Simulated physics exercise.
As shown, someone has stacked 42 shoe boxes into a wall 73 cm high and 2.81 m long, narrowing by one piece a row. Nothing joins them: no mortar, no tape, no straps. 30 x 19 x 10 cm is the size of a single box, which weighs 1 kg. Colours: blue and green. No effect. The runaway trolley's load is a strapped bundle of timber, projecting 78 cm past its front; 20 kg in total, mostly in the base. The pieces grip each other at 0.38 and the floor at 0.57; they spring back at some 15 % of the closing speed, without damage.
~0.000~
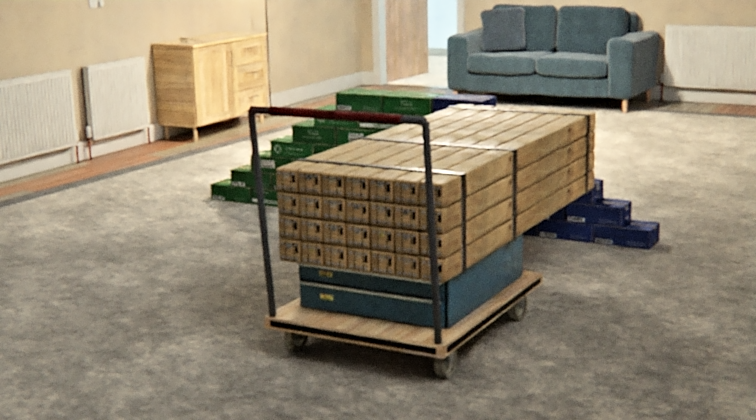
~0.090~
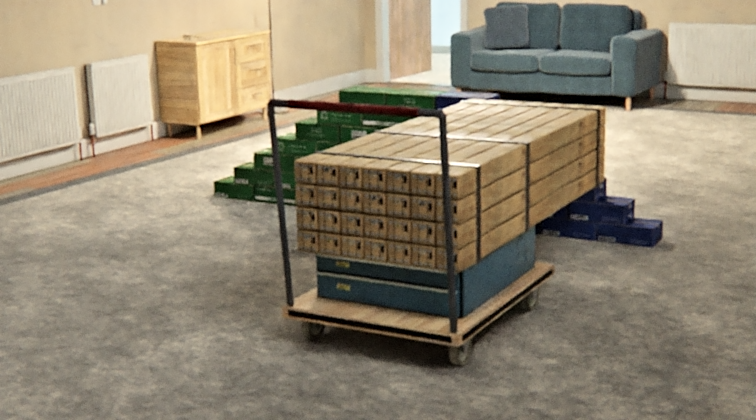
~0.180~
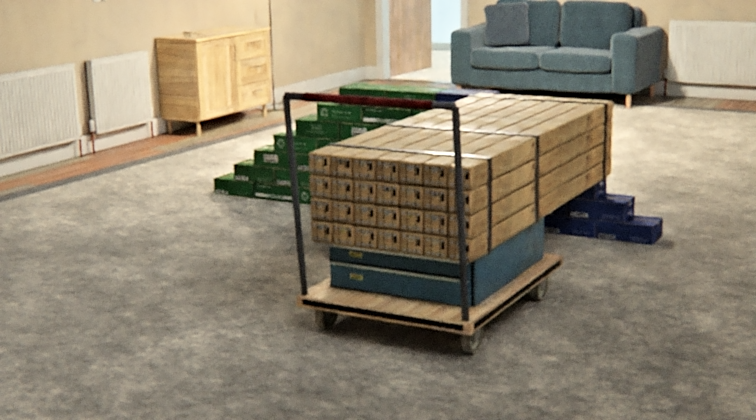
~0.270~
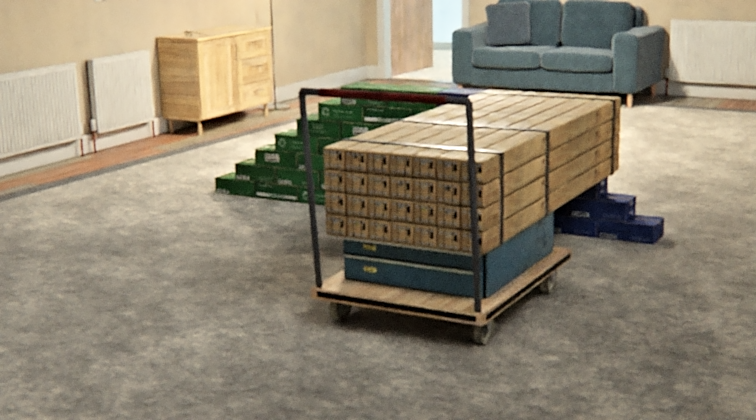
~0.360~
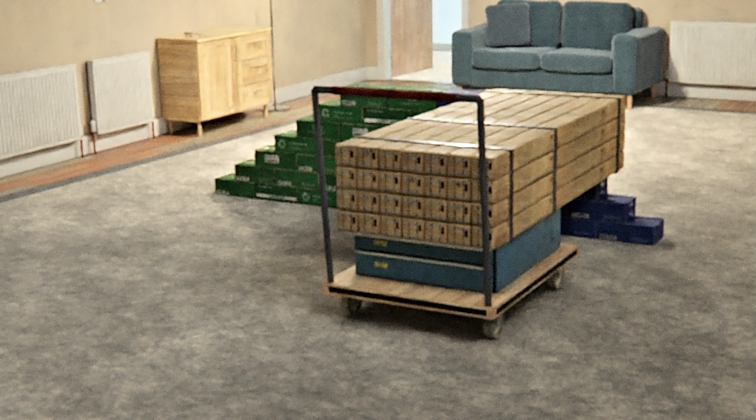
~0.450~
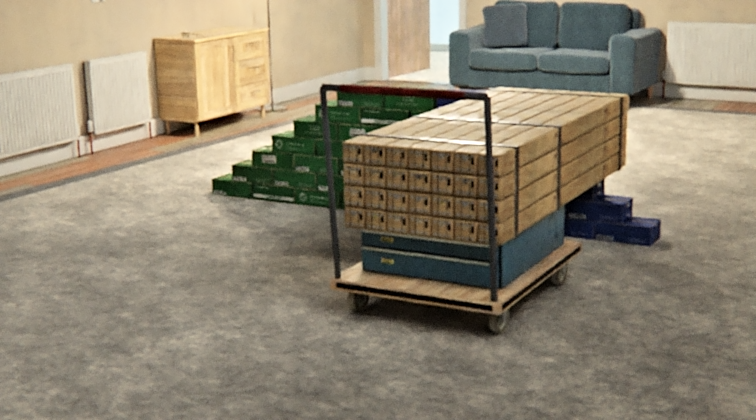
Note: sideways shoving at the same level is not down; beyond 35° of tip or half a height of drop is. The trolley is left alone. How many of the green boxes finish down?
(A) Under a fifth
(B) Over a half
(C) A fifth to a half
The answer is A.
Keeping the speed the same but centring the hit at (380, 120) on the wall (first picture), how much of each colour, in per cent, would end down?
Blue 20 %, green 50 %.
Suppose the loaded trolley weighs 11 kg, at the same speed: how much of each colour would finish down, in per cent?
The split would be blue 40, then green 10 per cent.
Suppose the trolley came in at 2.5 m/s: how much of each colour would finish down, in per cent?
Share down, in per cent: Blue 60, green 0.
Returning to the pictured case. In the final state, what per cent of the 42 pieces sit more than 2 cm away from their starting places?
Displaced: 30 %.
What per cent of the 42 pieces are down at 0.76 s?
At that moment 10 per cent.
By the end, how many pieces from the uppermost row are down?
That row gives 2 in all.
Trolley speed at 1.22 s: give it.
Close to 0.5 m/s at that moment.
By 0.76 s, load 33 cm past the wall's line, still rolling; none of the 26 green boxes down (4 of 42 in all colours); top green box unmoved; top blue box tilted 26°.
By 1.22 s, load 60 cm past the wall's line, still rolling; 2 of the 26 green boxes down (9 of 42 in all colours); top green box unmoved; top blue box upside down.
When it is over (3.0 s), load 85 cm past the wall's line, stopped; 2 of the 26 green boxes down (9 of 42 in all colours); top green box unmoved; top blue box 62 cm lower. That is 8 per cent. In pixels of the last frame, middles, top green box near (367, 96), top blue box near (452, 165).
